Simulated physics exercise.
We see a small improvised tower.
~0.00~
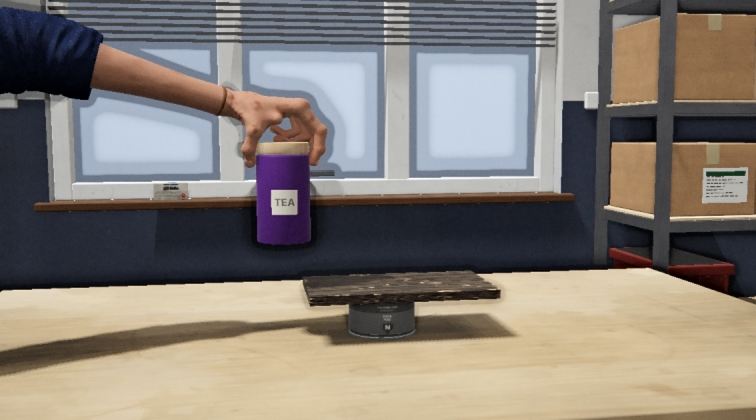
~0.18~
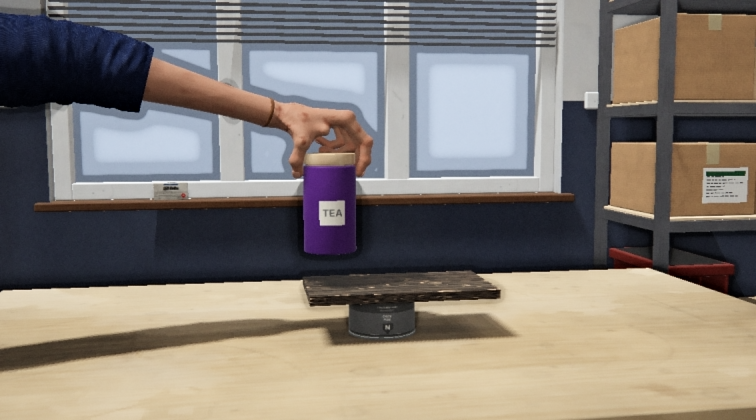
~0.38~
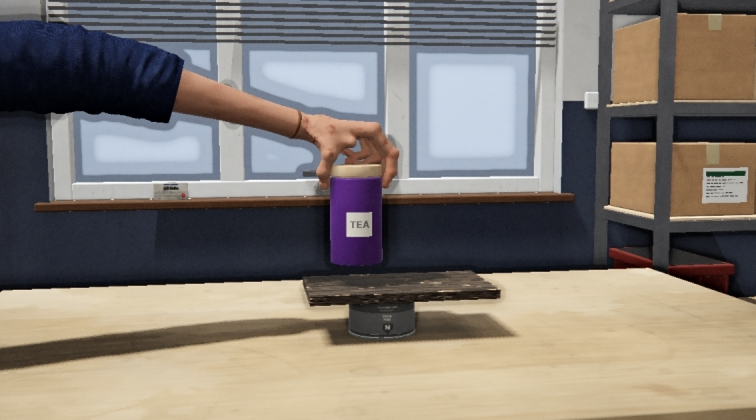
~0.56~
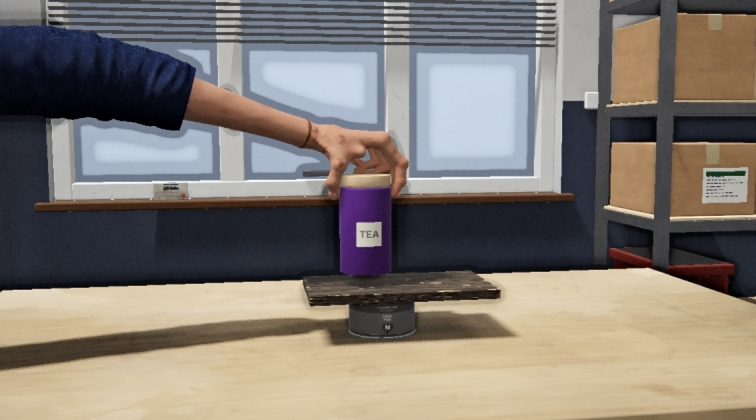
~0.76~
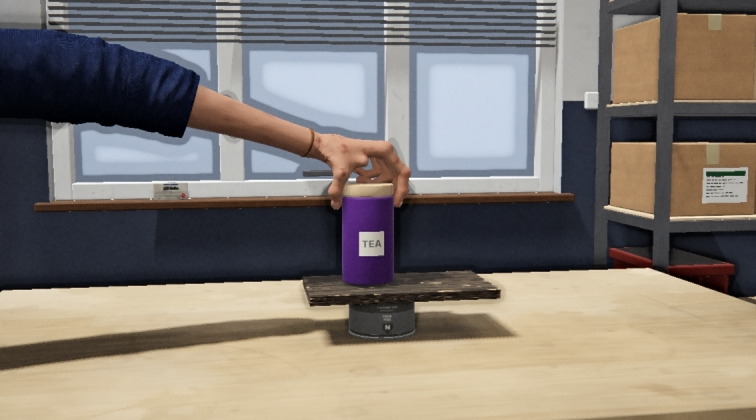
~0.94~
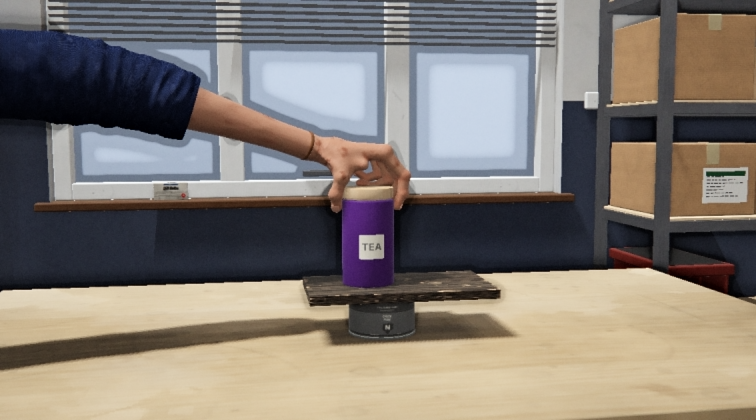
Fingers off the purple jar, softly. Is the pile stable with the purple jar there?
It keeps its balance.
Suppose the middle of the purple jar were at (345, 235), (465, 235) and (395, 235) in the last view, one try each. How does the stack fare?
First try: It keeps its balance; second try: It comes apart; third try: It stays up.
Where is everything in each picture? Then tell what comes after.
The first picture shows coming down; purple jar (283, 192); grey tub (382, 312).
The second picture shows coming down; purple jar (330, 202); grey tub (382, 312).
The third picture shows coming down; purple jar (356, 213); grey tub (382, 312).
The fourth picture shows coming down; purple jar (365, 223); grey tub (382, 312).
The fifth picture shows in place under the hand; purple jar (368, 232); grey tub (382, 312).
The sixth picture shows in place under the hand; purple jar (368, 236); grey tub (382, 312).
After 1.44 s, nothing has stirred.
After 2.24 s, purple jar resting near (368, 236).
At rest (3.5 s), all 3 in place. Seen from the same camera at the end, purple jar near (368, 236). The stack holds.
